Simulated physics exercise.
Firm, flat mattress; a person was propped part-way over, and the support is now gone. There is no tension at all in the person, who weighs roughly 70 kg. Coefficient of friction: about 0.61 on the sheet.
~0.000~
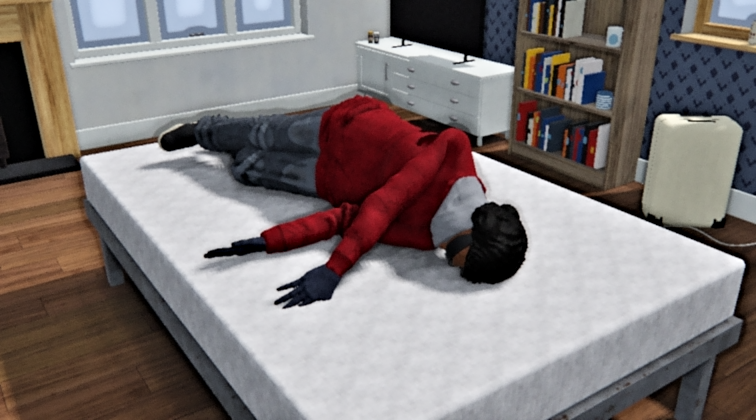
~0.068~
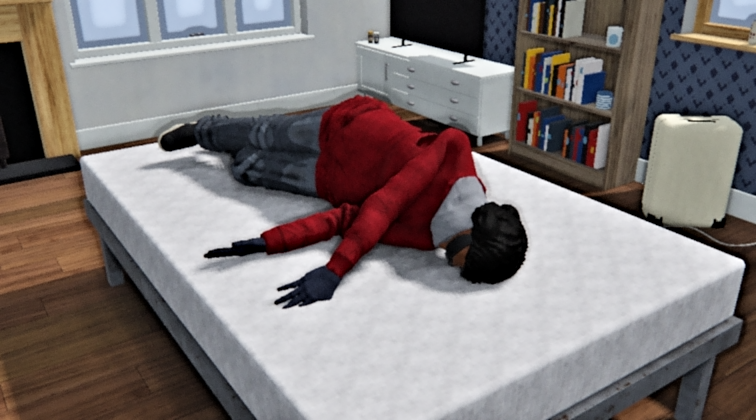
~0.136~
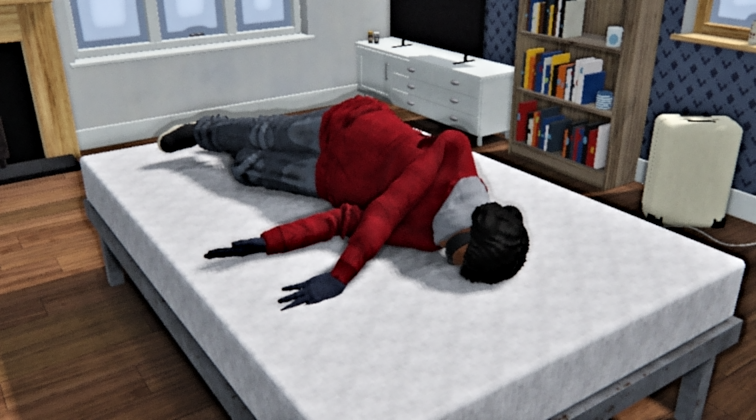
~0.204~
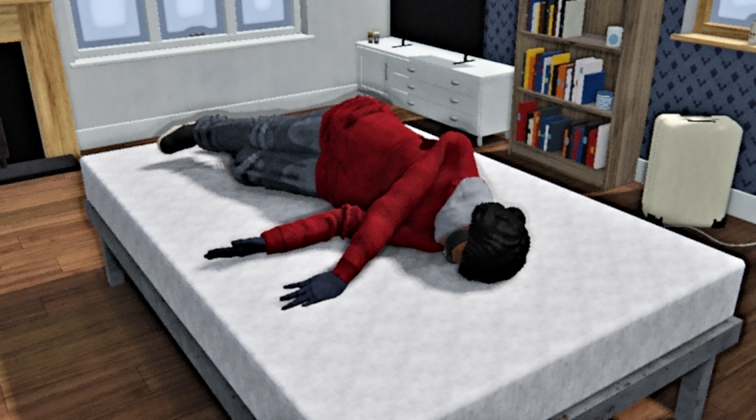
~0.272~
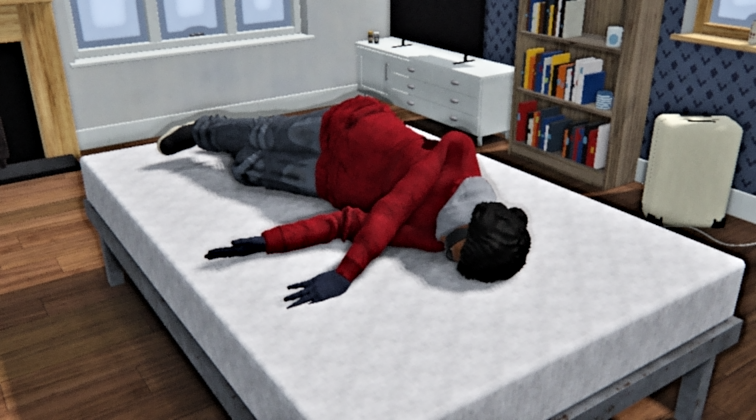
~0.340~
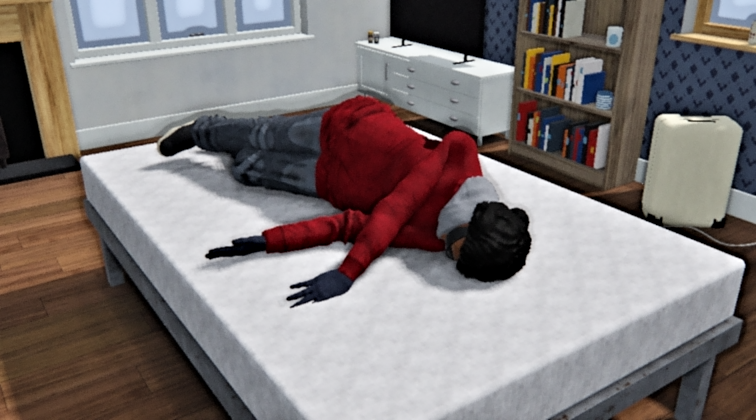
A dark-haired person in a red top and gray pants lay on their side on a bare white mattress, arms stretched out, barely moving except for a slight shift of the upper body and head.
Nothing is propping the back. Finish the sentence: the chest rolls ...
... towards the back.
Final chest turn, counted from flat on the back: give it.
I'd say close to 60 degrees from flat.
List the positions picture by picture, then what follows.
The first picture shows chest (437, 186); 75° from supine.
The second picture shows chest (437, 187); 75° from supine.
The third picture shows chest (438, 189); 75° from supine.
The fourth picture shows chest (440, 191); 70° from supine.
The fifth picture shows chest (442, 191); 70° from supine.
The sixth picture shows chest (443, 191); 65° from supine.
After 0.54 s the chest is turned 65° from lying flat on the back, near (445, 191) in the last picture's view.
After 0.94 s the chest is turned 65° from lying flat on the back, near (447, 191) in the last picture's view.
After 1.54 s the chest is turned 60° from lying flat on the back, near (449, 191) in the last picture's view.
Final state at 4.0 s, chest sinks back.
